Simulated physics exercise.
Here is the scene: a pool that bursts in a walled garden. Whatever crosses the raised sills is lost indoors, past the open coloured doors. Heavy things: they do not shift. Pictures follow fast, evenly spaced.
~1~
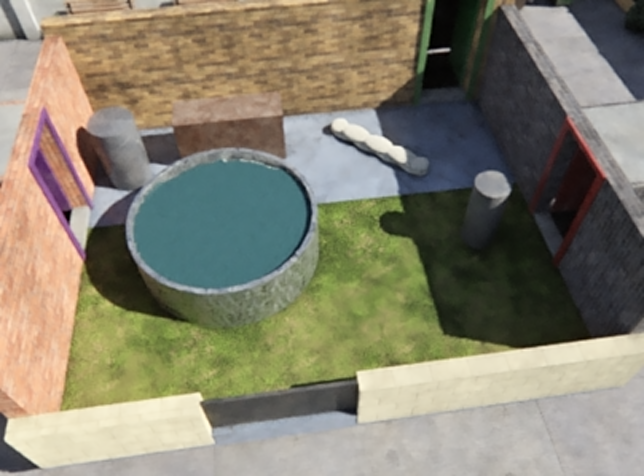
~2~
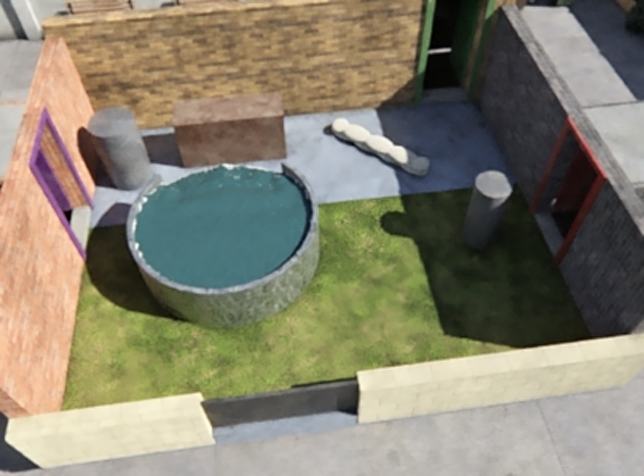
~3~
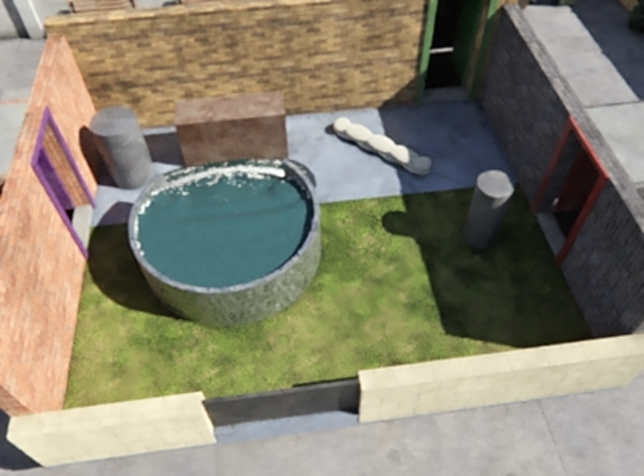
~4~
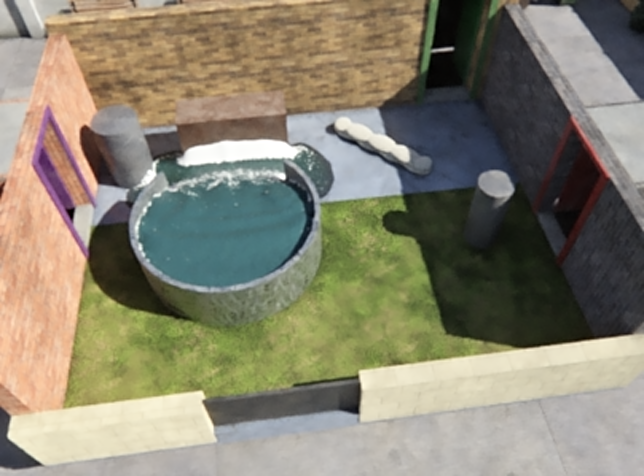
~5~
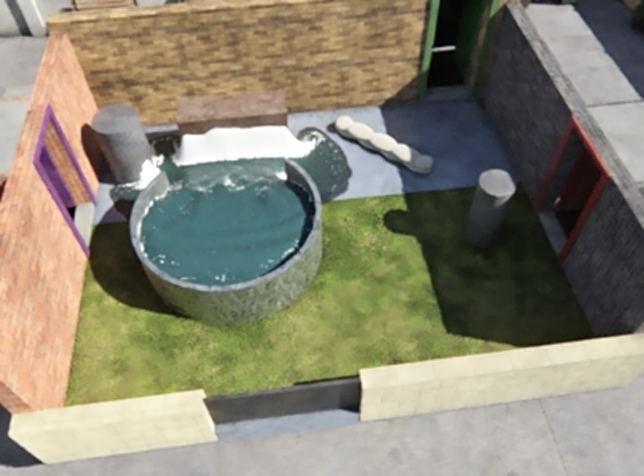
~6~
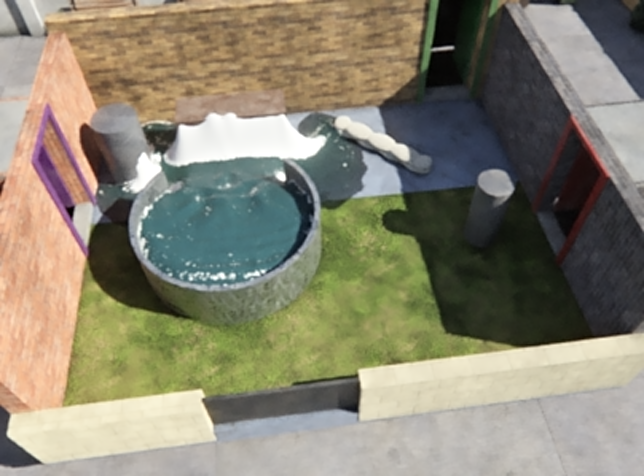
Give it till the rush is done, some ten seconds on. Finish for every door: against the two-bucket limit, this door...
The purple door surpasses it; the red door surpasses it; the green door remains within it.
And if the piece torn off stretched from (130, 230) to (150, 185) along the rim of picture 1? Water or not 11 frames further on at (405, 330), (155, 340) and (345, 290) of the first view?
Untouched, soaked, untouched.
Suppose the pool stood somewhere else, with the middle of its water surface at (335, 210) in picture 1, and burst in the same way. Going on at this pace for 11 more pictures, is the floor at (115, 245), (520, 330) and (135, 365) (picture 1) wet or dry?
One after the other: Awash, clear, clear.
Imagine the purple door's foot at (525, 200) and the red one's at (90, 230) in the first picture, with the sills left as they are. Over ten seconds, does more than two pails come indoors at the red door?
The red door overflows.
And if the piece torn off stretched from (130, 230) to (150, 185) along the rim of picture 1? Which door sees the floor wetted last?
I'd say the red-painted one.
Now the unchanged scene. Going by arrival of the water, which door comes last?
That would be the red door.
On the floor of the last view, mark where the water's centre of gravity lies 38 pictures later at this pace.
It's close to (305, 224).
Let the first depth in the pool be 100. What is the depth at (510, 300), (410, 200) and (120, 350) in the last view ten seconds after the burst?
The three come to near 16, 14 and 10 per cent respectively.
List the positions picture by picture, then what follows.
The round pool at (224, 217) is whole and still, in the first frame.
Water pours out on the round pool's far side and has run to a hidden place, in the second frame.
Water pours out on the round pool's far side and has run to (308, 174), in the third frame.
The front is at (325, 164), out from the gap on the round pool's far side, in the fourth frame.
Water pours out on the round pool's far side and has run to (337, 150), in the fifth frame.
The front is at (333, 120), out from the gap on the round pool's far side, in the sixth frame.
A moment on, water covers 30 % of the floor; the purple door wet at the sill, nothing in, the red door not reached, the green door not reached.
Next, water covers 55 % of the floor; the purple door over two buckets in, the red door not reached, the green door wet at the sill, nothing in.
Then, water covers 70 % of the floor; the purple door far over two buckets in, the red door over two buckets in, the green door wet at the sill, nothing in.
Later, water covers 95 % of the floor; the purple door far over two buckets in, the red door over two buckets in, the green door wet at the sill, nothing in.
In the end, water covers 95 % of the floor; the purple door far over two buckets in, the red door far over two buckets in, the green door under two buckets in.
